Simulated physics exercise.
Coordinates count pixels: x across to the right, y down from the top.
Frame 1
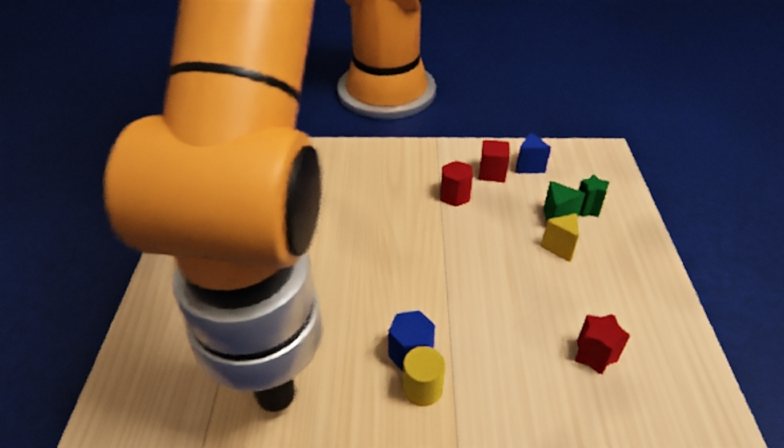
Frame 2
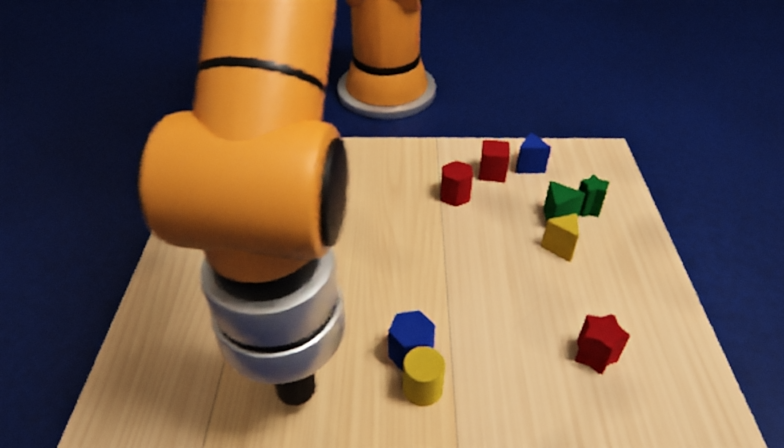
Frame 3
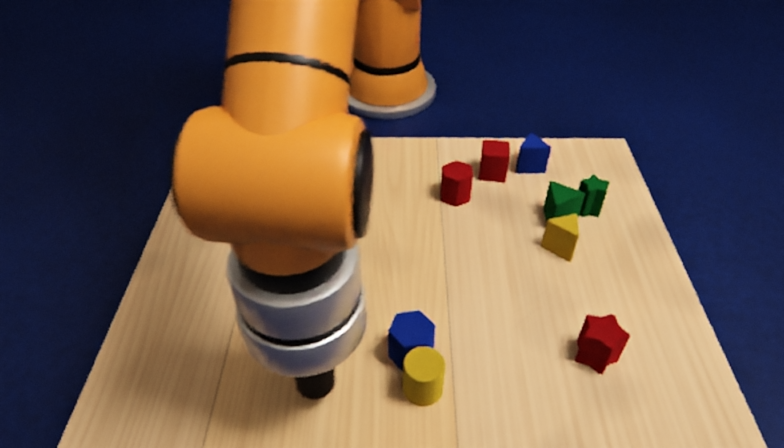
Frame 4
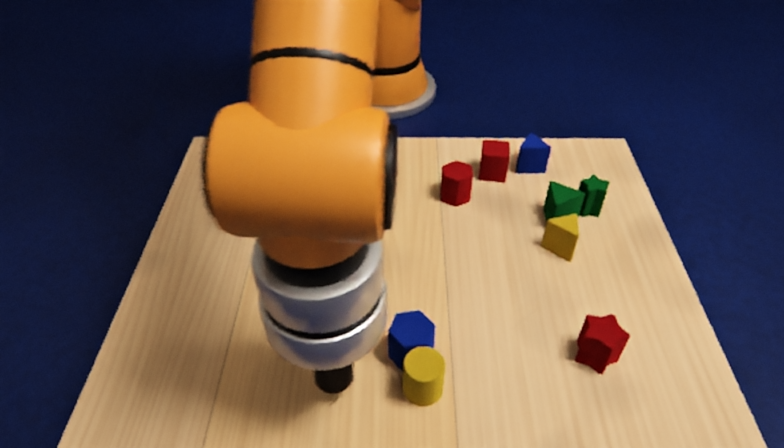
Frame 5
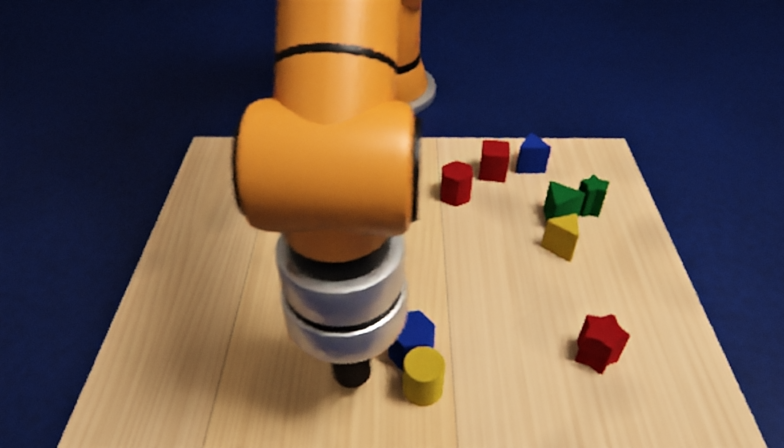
An orange robot arm moves right across a wooden board while the colored blocks stay still.
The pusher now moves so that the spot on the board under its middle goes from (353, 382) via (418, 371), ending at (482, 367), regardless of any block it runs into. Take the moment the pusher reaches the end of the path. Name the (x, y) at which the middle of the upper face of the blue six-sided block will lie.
I predict (444, 310).
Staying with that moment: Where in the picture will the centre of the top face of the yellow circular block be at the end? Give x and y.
It is at (478, 378).
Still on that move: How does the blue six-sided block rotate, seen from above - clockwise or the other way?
Viewed from the top, it goes anticlockwise.
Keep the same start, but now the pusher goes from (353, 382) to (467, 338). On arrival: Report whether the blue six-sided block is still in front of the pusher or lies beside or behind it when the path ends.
I believe the blue six-sided block keeps its place ahead of the pusher.
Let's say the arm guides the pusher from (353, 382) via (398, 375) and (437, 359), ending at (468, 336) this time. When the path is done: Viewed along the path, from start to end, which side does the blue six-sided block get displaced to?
Left side.
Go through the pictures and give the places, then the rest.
In the first picture, lower end of the pusher at (276, 394), tops of blocks, blue six-sided block at (412, 327), yellow circular block at (424, 363).
In the second picture, pusher at (297, 388), blocks as before.
In the third picture, pusher at (316, 382), blocks as before.
In the fourth picture, pusher at (335, 377), blocks as before.
In the fifth picture, pusher at (352, 371), blue six-sided block at (412, 327), yellow circular block at (424, 363).
What follows on the original path. One third of the way, pusher at (397, 362); blue six-sided block at (424, 321), turned 15° anticlockwise; yellow circular block at (433, 365).
Two thirds of the way, pusher at (440, 359); blue six-sided block at (443, 311), turned 45° anticlockwise; yellow circular block at (466, 374).
At the end, pusher at (484, 357); blue six-sided block at (444, 310), turned 50° anticlockwise; yellow circular block at (478, 378).
